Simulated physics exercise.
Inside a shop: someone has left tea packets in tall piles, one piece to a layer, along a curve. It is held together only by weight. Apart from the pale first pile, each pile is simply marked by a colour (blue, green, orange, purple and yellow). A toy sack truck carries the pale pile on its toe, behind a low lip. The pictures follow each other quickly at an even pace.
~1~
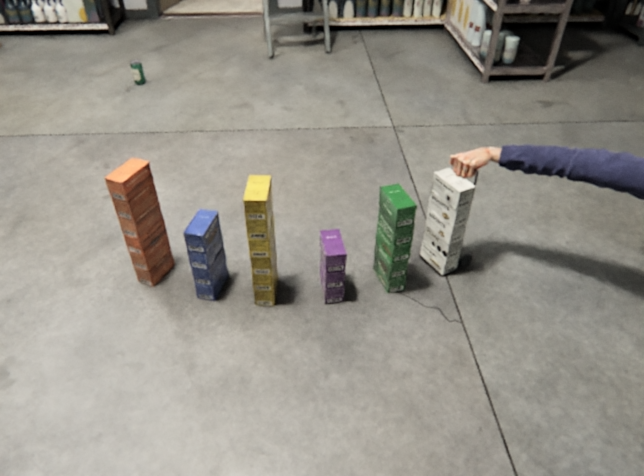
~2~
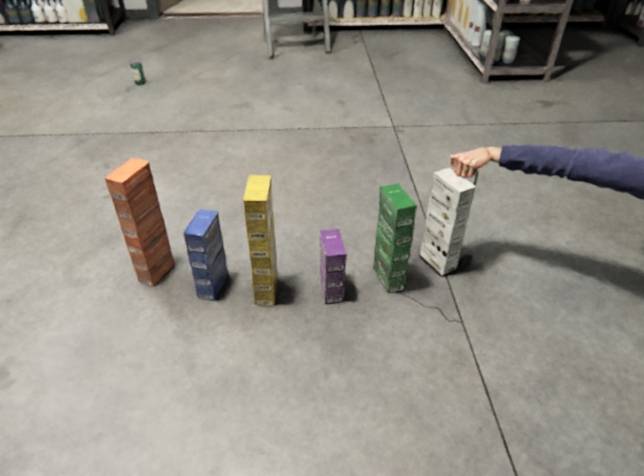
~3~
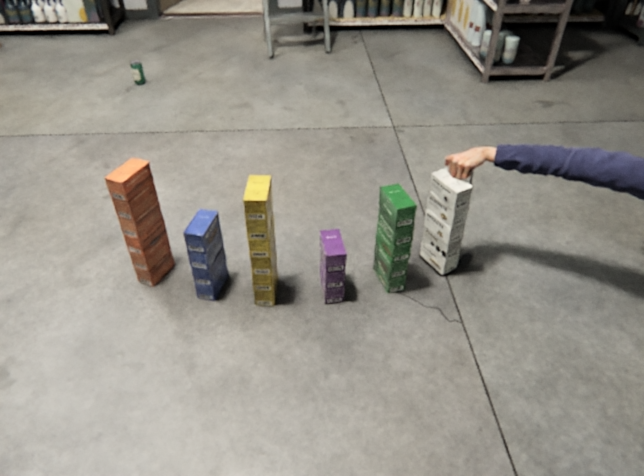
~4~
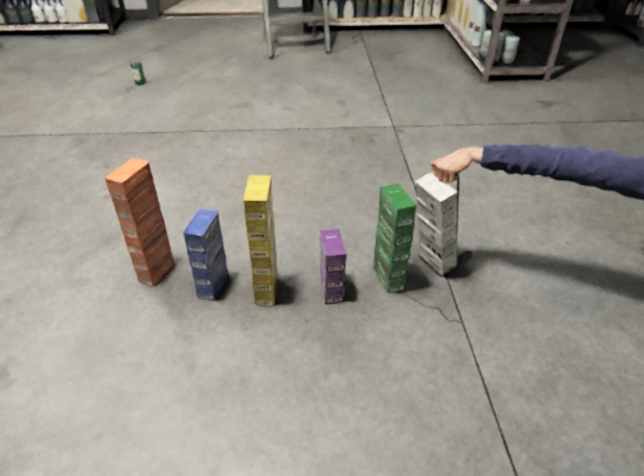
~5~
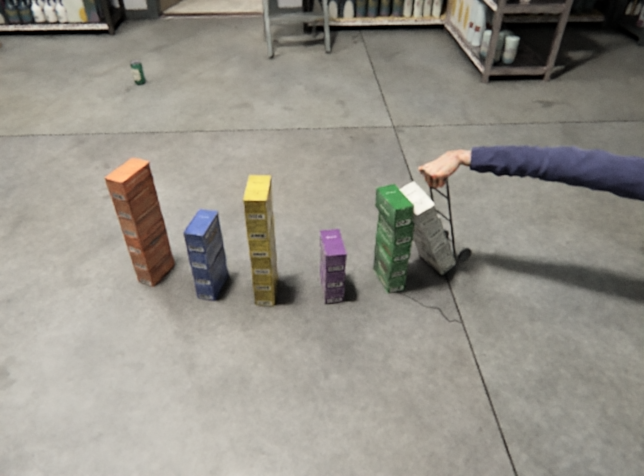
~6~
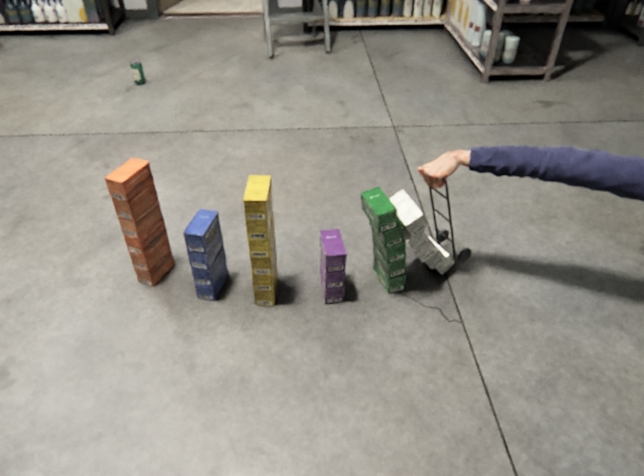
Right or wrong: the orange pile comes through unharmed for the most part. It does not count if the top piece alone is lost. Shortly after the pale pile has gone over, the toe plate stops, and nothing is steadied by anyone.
Wrong, it is wrecked.
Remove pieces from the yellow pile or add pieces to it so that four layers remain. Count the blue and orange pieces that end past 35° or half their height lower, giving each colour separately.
Once things settle, blue has 4 down and orange has 6.
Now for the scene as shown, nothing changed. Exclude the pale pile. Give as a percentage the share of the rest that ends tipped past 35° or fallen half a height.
Close to 85 in a hundred, I'd say.
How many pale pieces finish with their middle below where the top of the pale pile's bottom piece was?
Count: 3.
Soon after the last picture, 5 of the pale pile down; none of the 6 orange packets down (6 of 24 in all colours); top orange packet unmoved; top green packet on its side.
A little later, 5 of the pale pile down; none of the 6 orange packets down (15 of 24 in all colours); top orange packet leaning a little; top green packet leaning well over, some three heights lower.
At rest, 5 of the pale pile down; 5 of the 6 orange packets down (20 of 24 in all colours); top orange packet some five heights lower; top blue packet on its side. As the last picture would show them, middles, top orange packet near (55, 275), top blue packet near (134, 290).
